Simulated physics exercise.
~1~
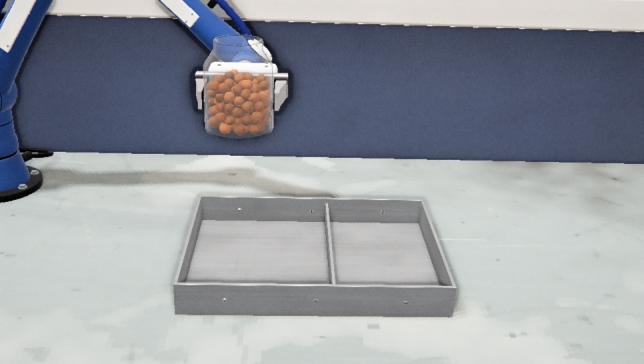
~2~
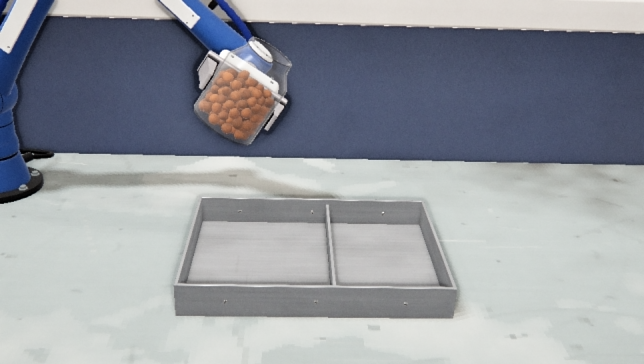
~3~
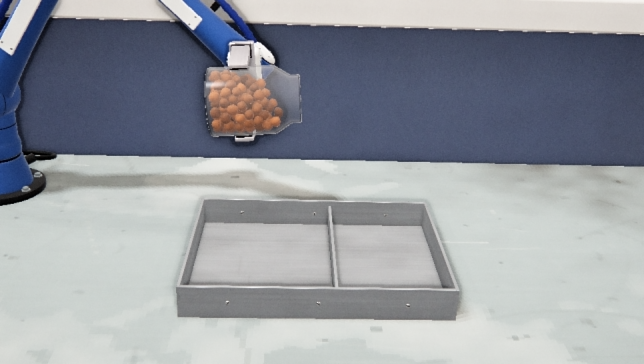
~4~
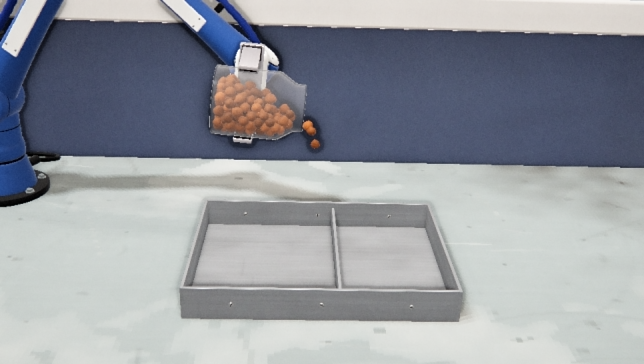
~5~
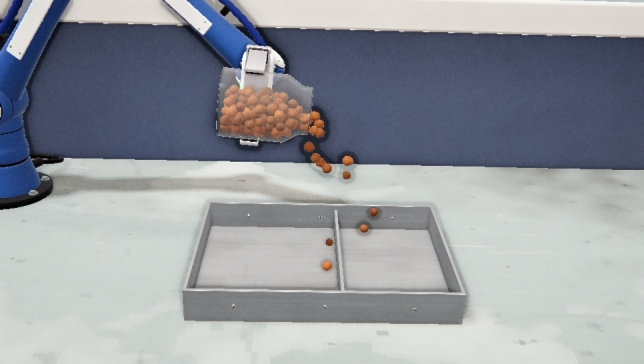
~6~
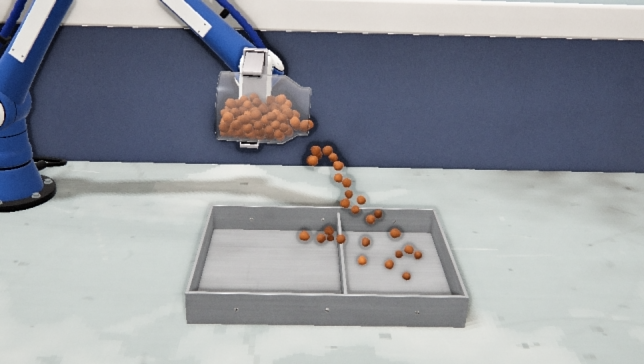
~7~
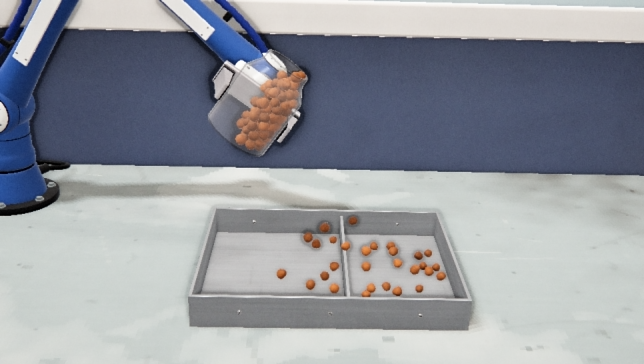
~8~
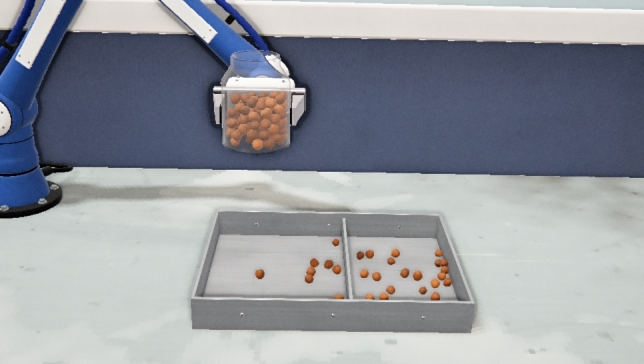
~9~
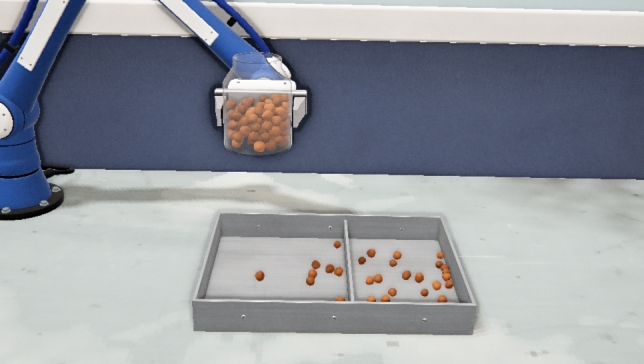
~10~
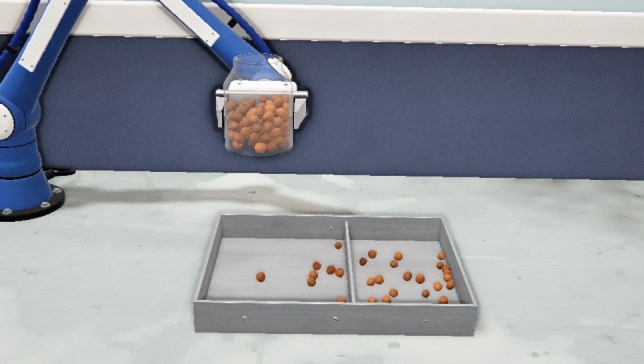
Blue robot arm tipping a clear jar of hazelnuts, spilling some into both parts of a grey divided tray, then righting it.
